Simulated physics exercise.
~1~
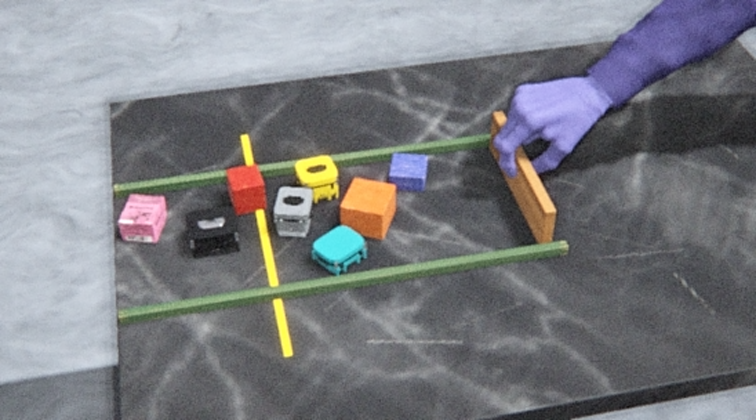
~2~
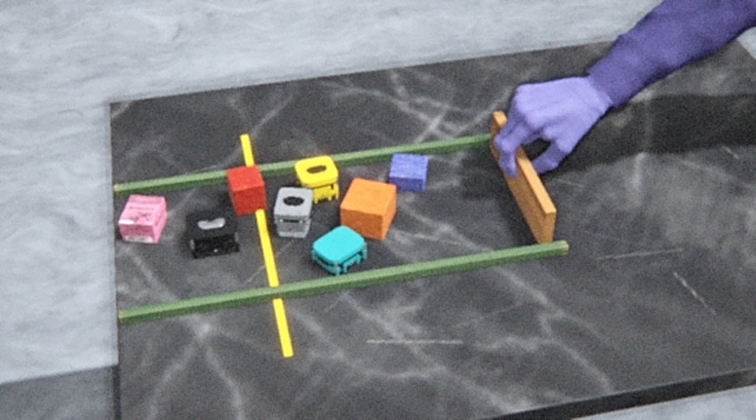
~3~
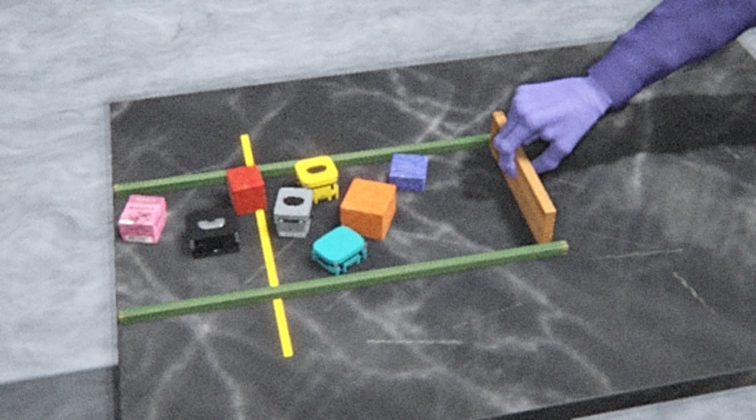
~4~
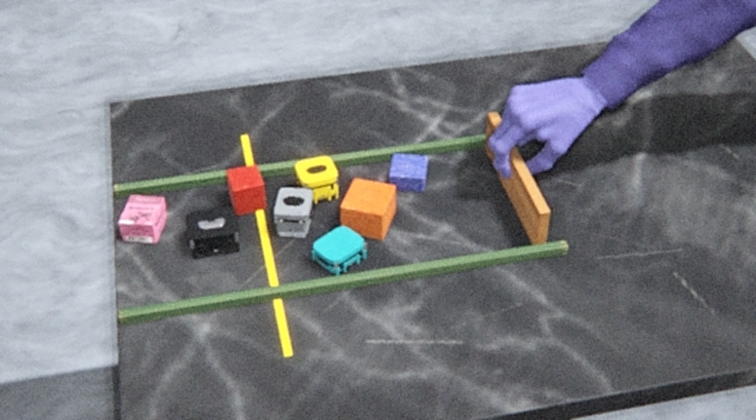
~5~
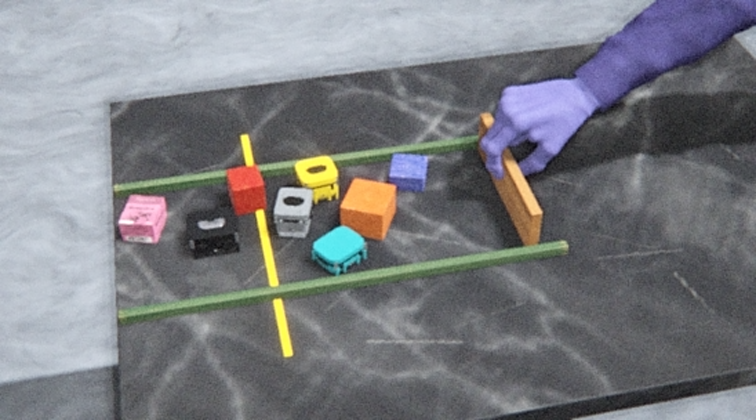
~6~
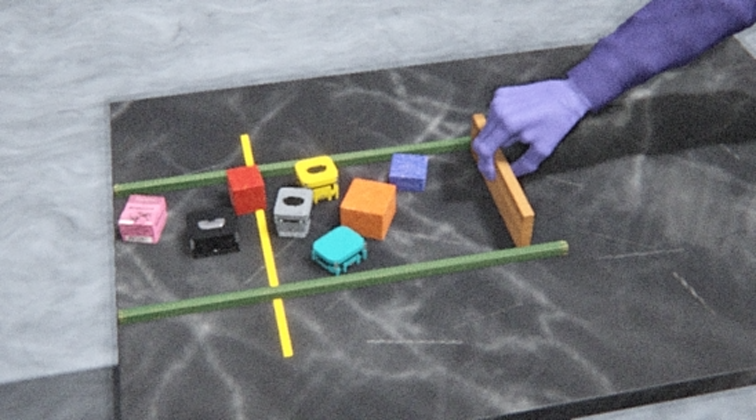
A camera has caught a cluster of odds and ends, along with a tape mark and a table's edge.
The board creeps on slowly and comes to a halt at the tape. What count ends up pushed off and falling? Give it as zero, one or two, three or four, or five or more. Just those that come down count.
The count that falls is zero.
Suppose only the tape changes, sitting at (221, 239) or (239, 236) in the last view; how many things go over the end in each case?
You'd find 1 and then 1 on the floor.
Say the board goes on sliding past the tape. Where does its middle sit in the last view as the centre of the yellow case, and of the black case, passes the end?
I reckon its middle sits around (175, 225) and then around (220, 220).
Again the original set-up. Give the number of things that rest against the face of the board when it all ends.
3 touch it.
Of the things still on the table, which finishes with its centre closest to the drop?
Answer: The pink box.
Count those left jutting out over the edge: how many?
1.
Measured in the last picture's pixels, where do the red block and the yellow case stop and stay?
Final positions - red block around (169, 200), yellow case around (203, 196).
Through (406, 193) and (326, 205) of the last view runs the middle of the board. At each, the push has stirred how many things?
So 1, and at the other place 6.
Early on, none off yet; pink box at rest near (143, 219); black case at rest near (213, 233); red block at rest near (246, 190).
Finally, the number that fall off is zero.
